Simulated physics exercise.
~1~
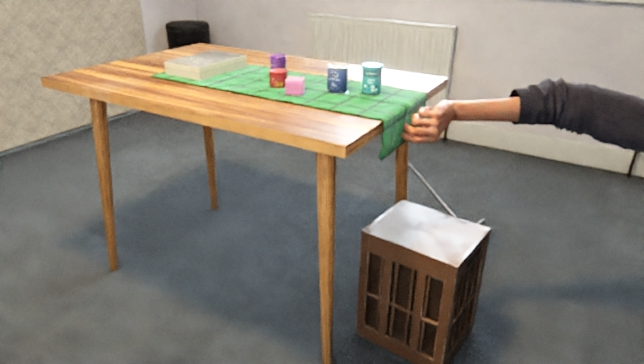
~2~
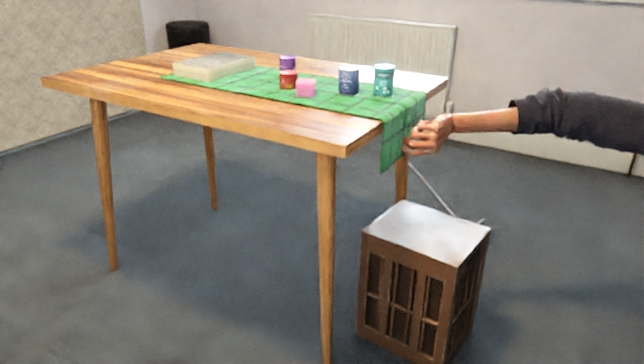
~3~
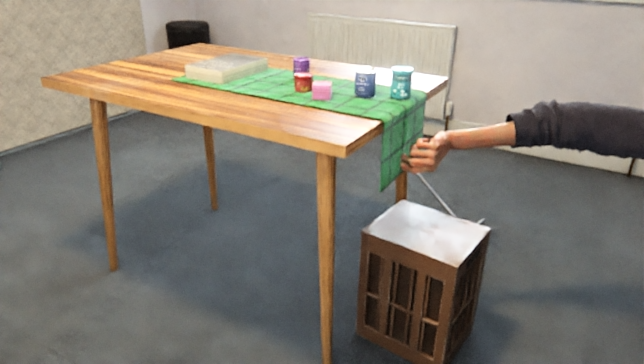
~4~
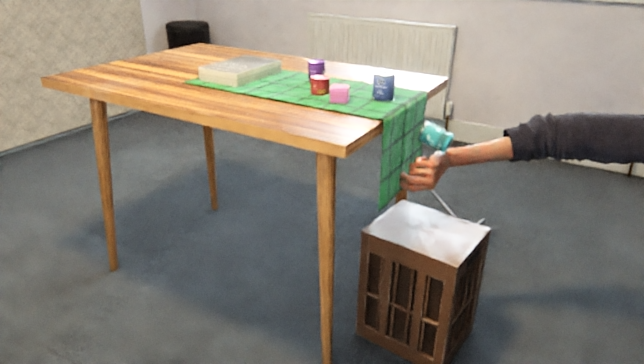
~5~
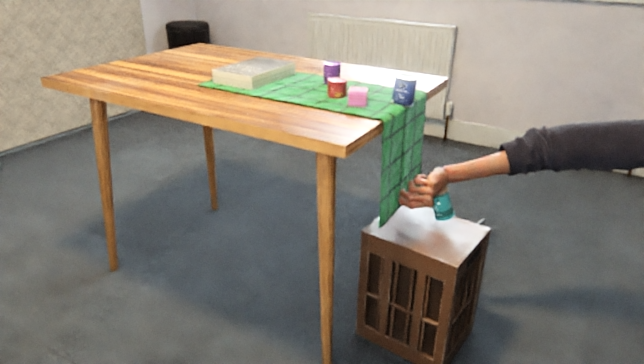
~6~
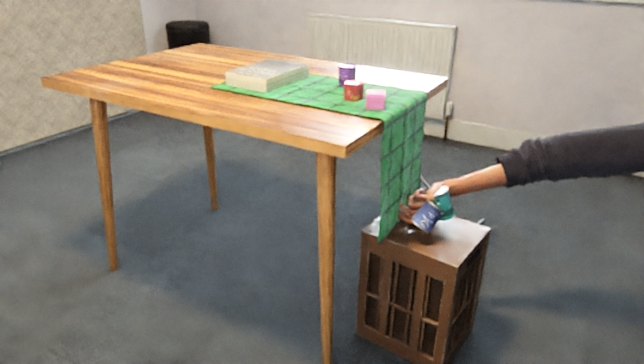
At the start, a green cloth lies across a wooden table with a pale box, a purple pot, a red pot, a pink cube, a blue can and a turquoise can on it, while a hand grips its hanging end above a brown crate. The hand draws the cloth slowly to the right and down, and everything on it rides along toward the edge. The turquoise can tips over the edge first and drops beside the hand toward the crate. As the pull continues, the blue can follows it down. At the end, the cloth's hem reaches the crate, both cans are upside down by the hand, and the other things remain on the table.
